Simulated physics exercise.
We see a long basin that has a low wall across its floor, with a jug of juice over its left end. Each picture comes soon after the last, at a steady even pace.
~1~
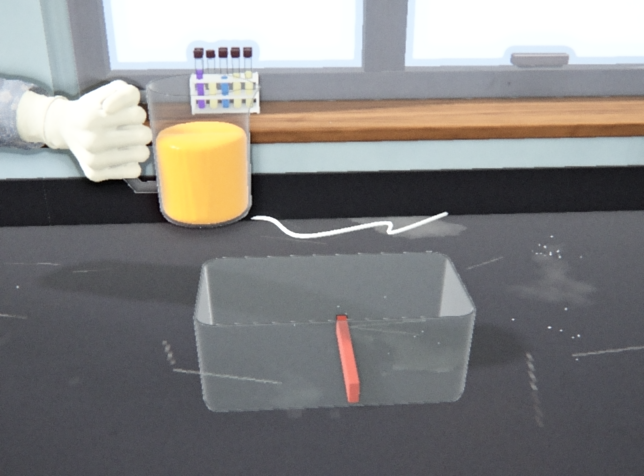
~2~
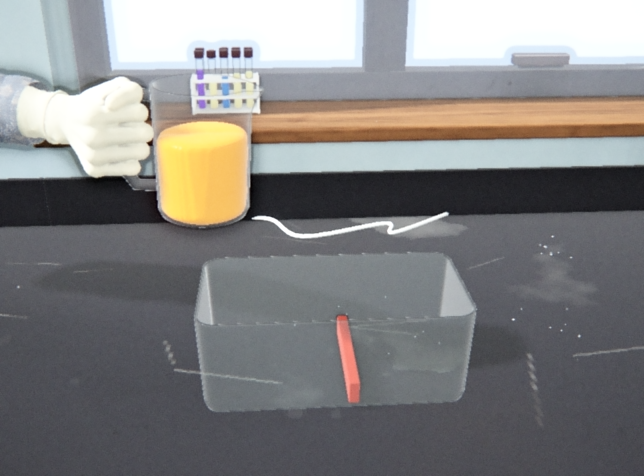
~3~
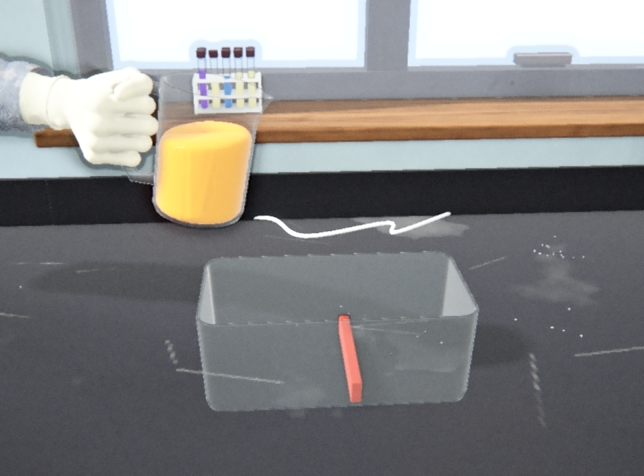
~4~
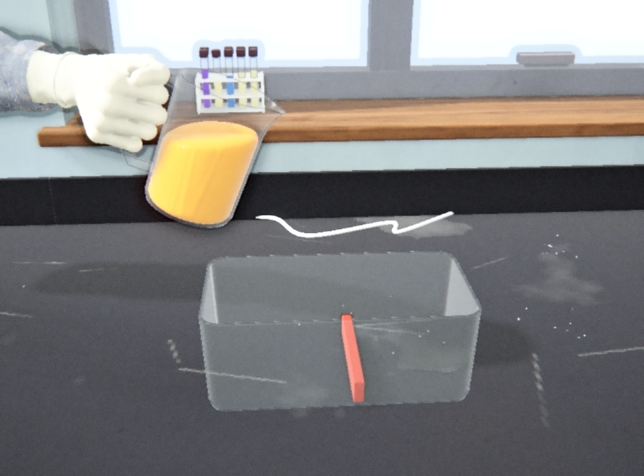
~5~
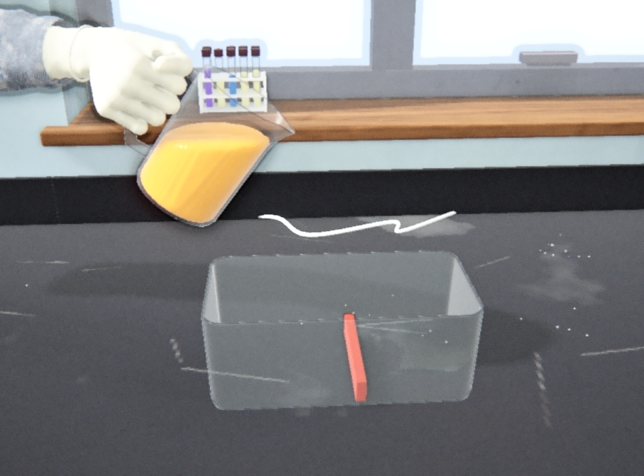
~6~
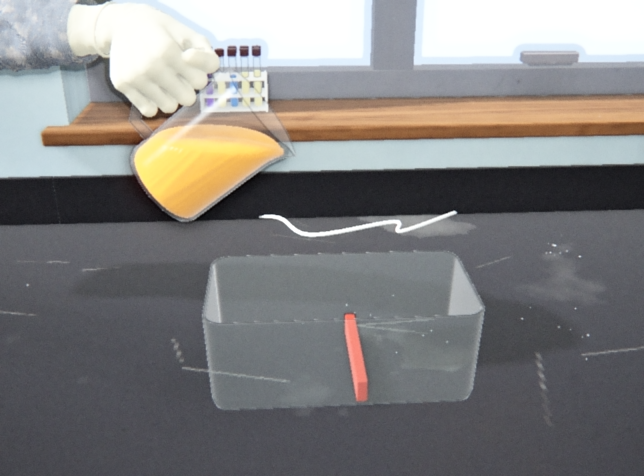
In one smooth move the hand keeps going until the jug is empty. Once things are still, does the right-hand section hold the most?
No: The fullest part is going to be the left one.
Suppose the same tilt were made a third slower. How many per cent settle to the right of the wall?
Near 30 parts in a hundred.
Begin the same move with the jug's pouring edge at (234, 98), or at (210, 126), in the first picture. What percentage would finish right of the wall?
Roughly 15 in a hundred the first time and 15 in a hundred the second.
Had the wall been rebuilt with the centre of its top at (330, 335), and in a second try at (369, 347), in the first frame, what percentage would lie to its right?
You'd get roughly 50 per cent the first time and roughly 10 per cent the second.
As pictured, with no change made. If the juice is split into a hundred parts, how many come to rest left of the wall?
Some 75 per cent.
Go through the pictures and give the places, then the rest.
In the first picture, it leans 0°; its right rim is at (260, 85); the juice meets the walls at (157, 134) and (246, 132); the long basin's rim runs from (200, 291) to (460, 283); the wall's top is at (347, 348).
In the second picture, it leans 3°; its right rim is at (263, 88); the juice meets the walls at (158, 134) and (247, 132).
In the third picture, it leans 10°; its right rim is at (273, 96); the juice meets the walls at (162, 135) and (252, 132).
In the fourth picture, it leans 21°; its right rim is at (285, 111); the juice meets the walls at (161, 143) and (259, 134).
In the fifth picture, it leans 36°; its right rim is at (295, 131); the juice meets the walls at (153, 150) and (269, 136).
In the sixth picture, it leans 52°; its right rim is at (297, 154); the juice meets the walls at (138, 146) and (283, 144).
A moment on, the tilt is 107° and 59 per cent is still to pour, 10 is left of the wall and 0 right of it.
Next, the tilt is 114° and 12 per cent is still to pour, 62 is left of the wall and 10 right of it.
Then the tilt is 114° and 1 per cent is still to pour, 75 is left of the wall and 14 right of it.
Later the tilt is 114° and 0 per cent is still to pour, 76 is left of the wall and 17 right of it.
At rest 75 per cent lies left of the wall, 19 right of it and 7 outside.
